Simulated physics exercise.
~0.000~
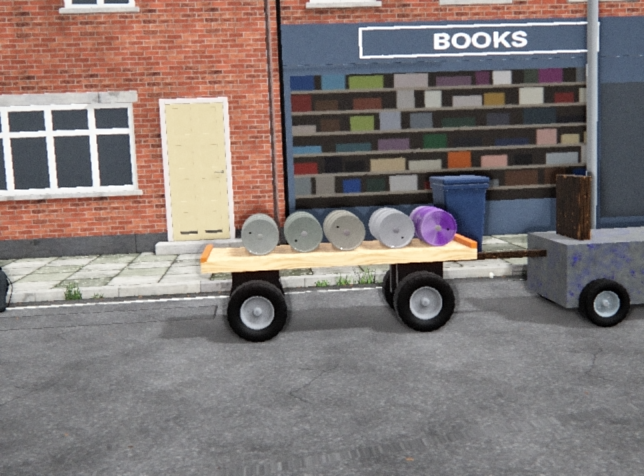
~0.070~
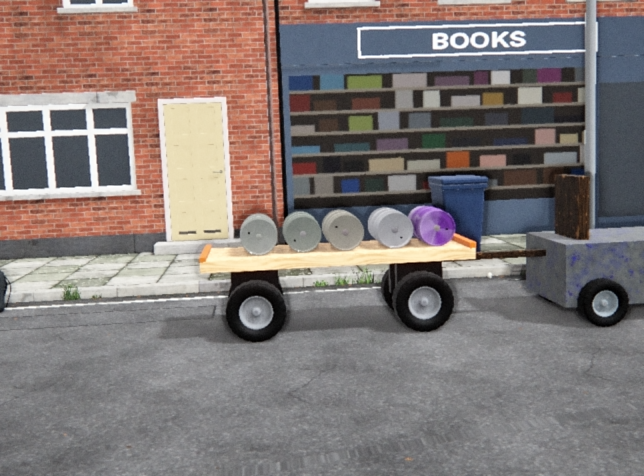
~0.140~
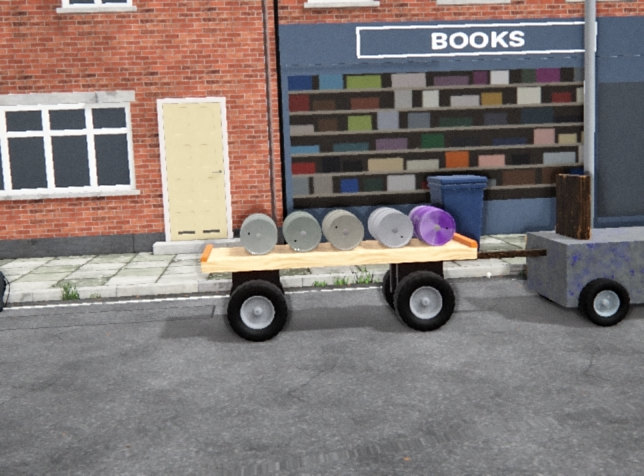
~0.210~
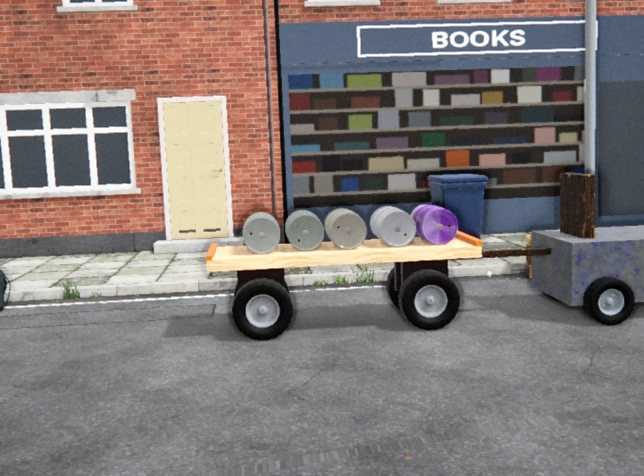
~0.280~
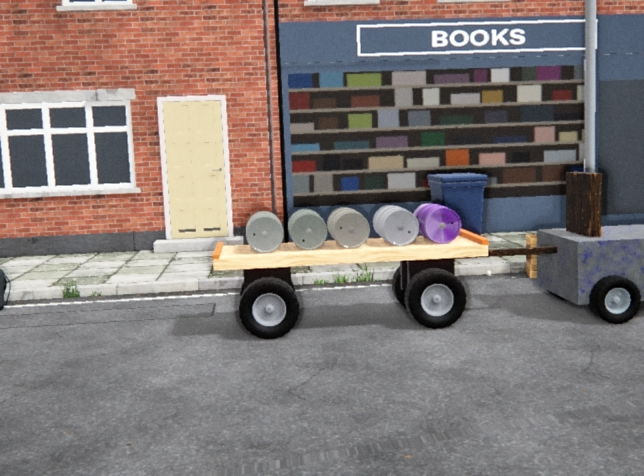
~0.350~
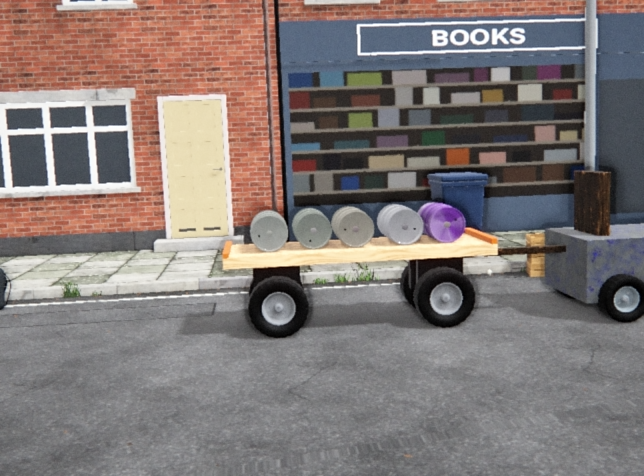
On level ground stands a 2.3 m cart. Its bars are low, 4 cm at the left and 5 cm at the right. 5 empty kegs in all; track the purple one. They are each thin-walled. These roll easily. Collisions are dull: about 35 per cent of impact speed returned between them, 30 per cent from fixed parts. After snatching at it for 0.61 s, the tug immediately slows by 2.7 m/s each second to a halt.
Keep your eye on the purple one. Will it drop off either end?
No. I'd say it hangs in there.
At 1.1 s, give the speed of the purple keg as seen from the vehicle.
I'd put it near 0.5 m/s.
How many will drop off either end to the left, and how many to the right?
Left 1, right 0.
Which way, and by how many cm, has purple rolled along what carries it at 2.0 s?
By then purple sits 75 left of where it began.
By 1.1 s, purple is on the deck, 100 cm from the right bar, rolling left along the cart; 1 of 5 is off.
By 2.0 s, purple is on the deck, 100 cm from the right bar, rolling right along the cart; 1 of 5 is off.
Finally (3.0 s), purple is on the deck, 90 cm from the right bar; 1 of 5 is off.
